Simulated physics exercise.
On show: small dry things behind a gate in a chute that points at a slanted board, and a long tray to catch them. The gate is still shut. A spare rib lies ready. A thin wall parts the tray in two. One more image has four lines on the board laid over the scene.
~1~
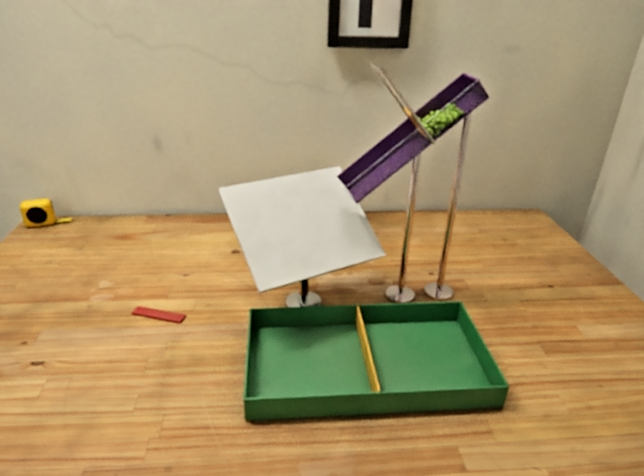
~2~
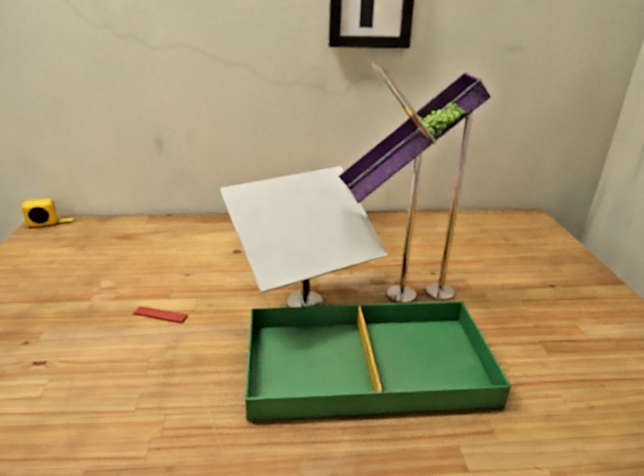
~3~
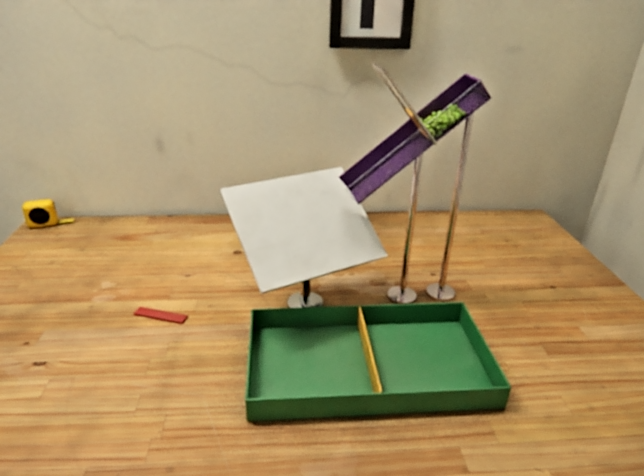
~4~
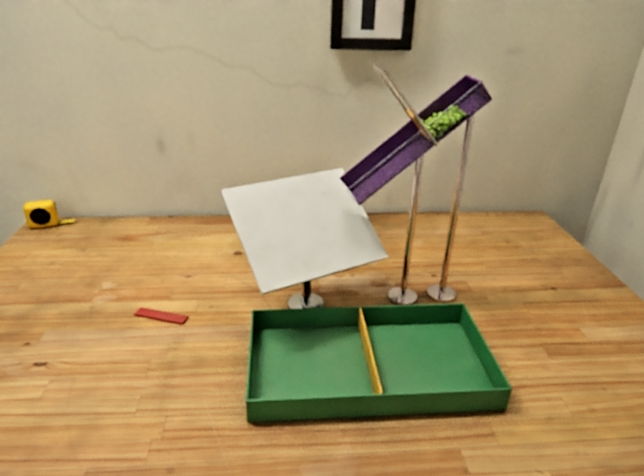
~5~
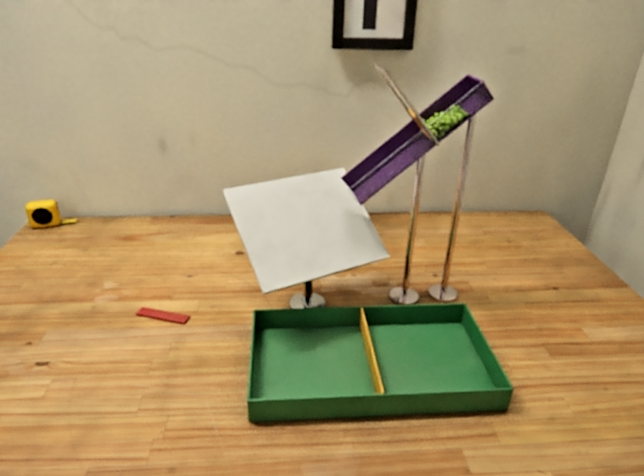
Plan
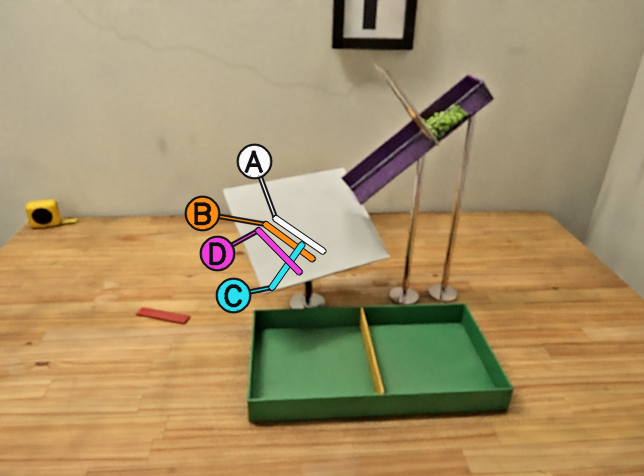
Green peas resting behind a gate in a sloping purple chute above a tilted white board and divided green tray, nothing moving.
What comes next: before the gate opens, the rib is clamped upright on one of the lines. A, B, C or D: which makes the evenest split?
Best: A.
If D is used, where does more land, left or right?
More lands on the left.
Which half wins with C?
More lands on the left.
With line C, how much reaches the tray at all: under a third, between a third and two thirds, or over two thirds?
Line C gives over two thirds.
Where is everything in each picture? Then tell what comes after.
In the first picture, load behind the gate near (437, 119), dried peas; lip of the chute near (352, 197), sloping fairly steeply.
In the second picture, middle of the board near (305, 222), tilted fairly steeply; middle of its low edge near (329, 272); of its high edge near (284, 176).
In the third picture, front corners of the tray near (246, 400) and (511, 387); front end of its middle wall near (381, 393); gate still shut near (414, 117).
In the fourth picture, middle of the load near (440, 121); lip near (355, 199).
In the fifth picture, middle of the load near (442, 121); lip near (356, 198).
On the marked copy, line A from (275, 218) to (322, 251); line B from (265, 224) to (312, 258); line C from (301, 244) to (271, 287); line D from (258, 230) to (299, 271).
With A, of what is caught, close to half in the left half, close to half in the right.
With B, of what is caught, the bulk in the left half, a small share in the right.
With C, of what is caught, all but a few in the left half, a small share in the right.
With D, of what is caught, all but a few in the left half, a small share in the right.
